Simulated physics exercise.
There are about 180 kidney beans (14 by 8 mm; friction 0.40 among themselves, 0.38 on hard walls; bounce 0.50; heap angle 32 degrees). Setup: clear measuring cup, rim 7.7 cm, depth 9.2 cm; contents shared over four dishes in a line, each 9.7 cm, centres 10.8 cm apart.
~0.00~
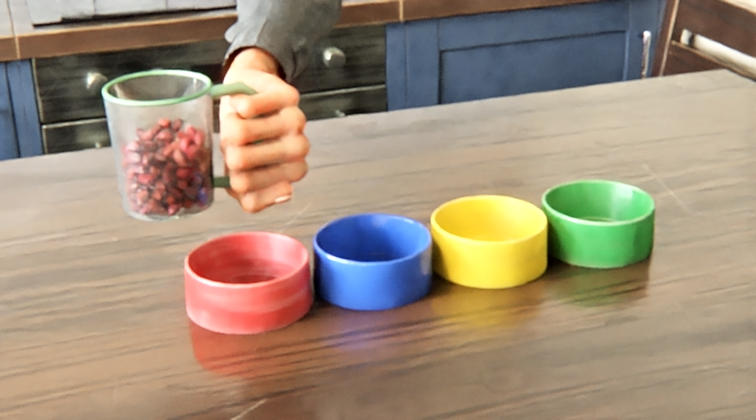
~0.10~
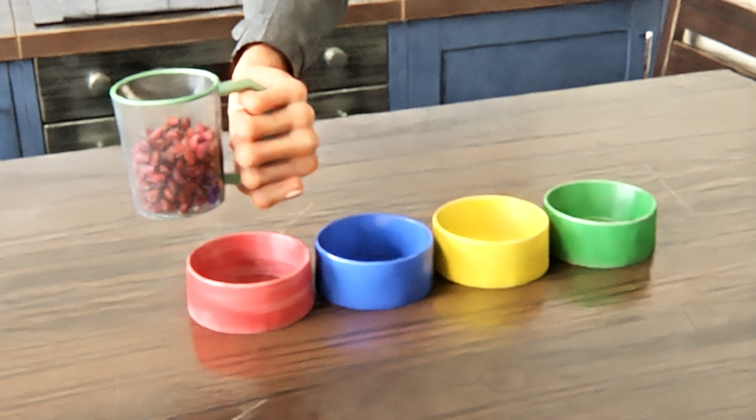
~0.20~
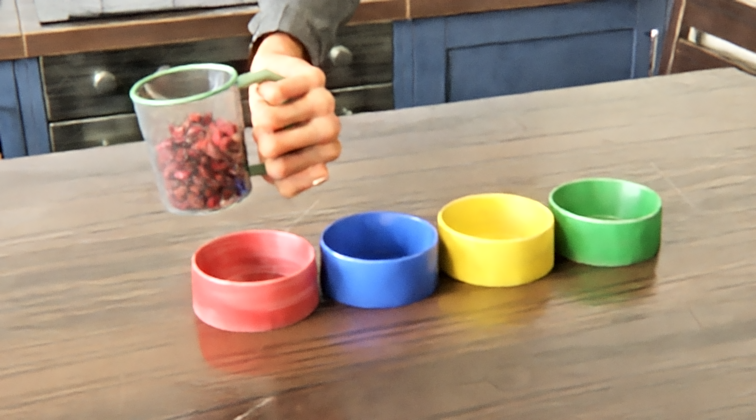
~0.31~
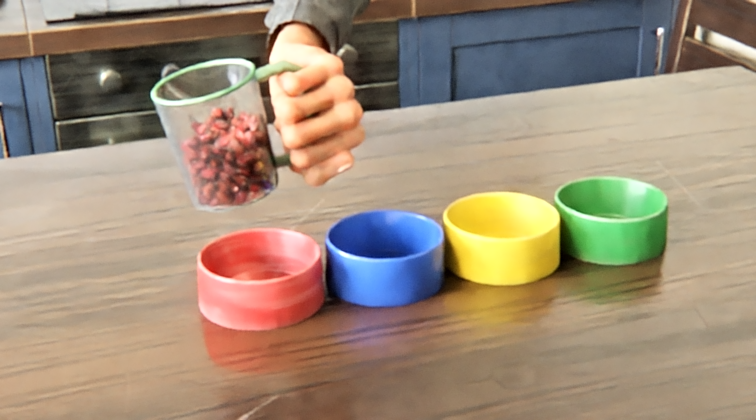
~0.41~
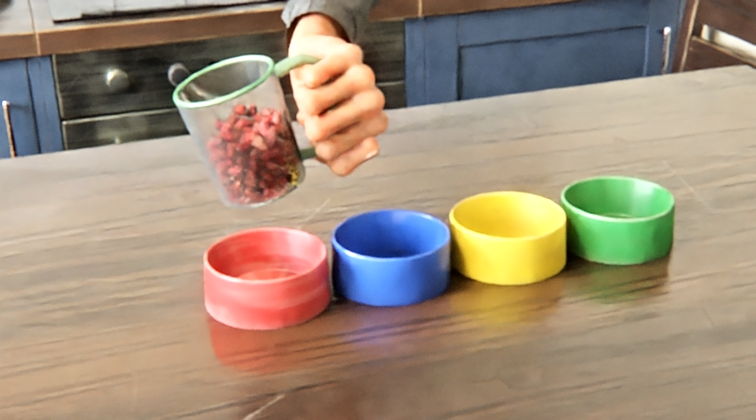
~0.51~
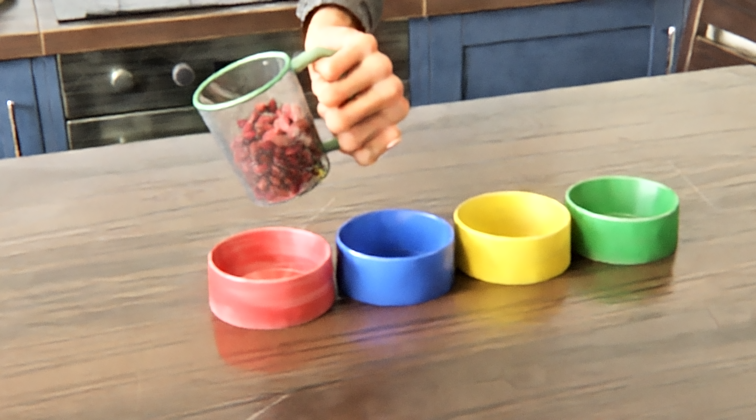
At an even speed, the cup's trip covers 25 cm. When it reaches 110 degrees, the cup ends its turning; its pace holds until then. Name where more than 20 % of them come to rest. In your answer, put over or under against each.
Red - under; blue - over; green - under; yellow - under; counter - under.
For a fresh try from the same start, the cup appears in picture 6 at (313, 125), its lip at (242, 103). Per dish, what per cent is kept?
Red 0, blue 100, green 0, yellow 0.
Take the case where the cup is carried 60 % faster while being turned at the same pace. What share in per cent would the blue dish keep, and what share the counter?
Result - blue dish: 100; counter: 0.
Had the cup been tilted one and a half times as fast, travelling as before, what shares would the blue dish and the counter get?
In that case you'd see blue at 100 and the counter at 0.
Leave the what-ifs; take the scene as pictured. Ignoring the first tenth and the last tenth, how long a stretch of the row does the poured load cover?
It spans roughly 6 centimetres along the row.
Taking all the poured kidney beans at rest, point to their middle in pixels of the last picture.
Near (401, 255).
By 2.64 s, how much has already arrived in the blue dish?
About 50 percent.
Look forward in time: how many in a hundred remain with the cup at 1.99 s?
Near 100 per cent of the load.
After 1.40 s, tilt 62 degrees; cup holds 100 %.
Then, at 1.99 s, tilt 90 degrees; cup holds 100 %.
After 2.64 s, tilt 110 degrees; cup holds 45 %, blue 50 %.
By 3.8 s all is still; red 0 %, blue 100 %, green 0 %, yellow 0 %, counter 0 %.
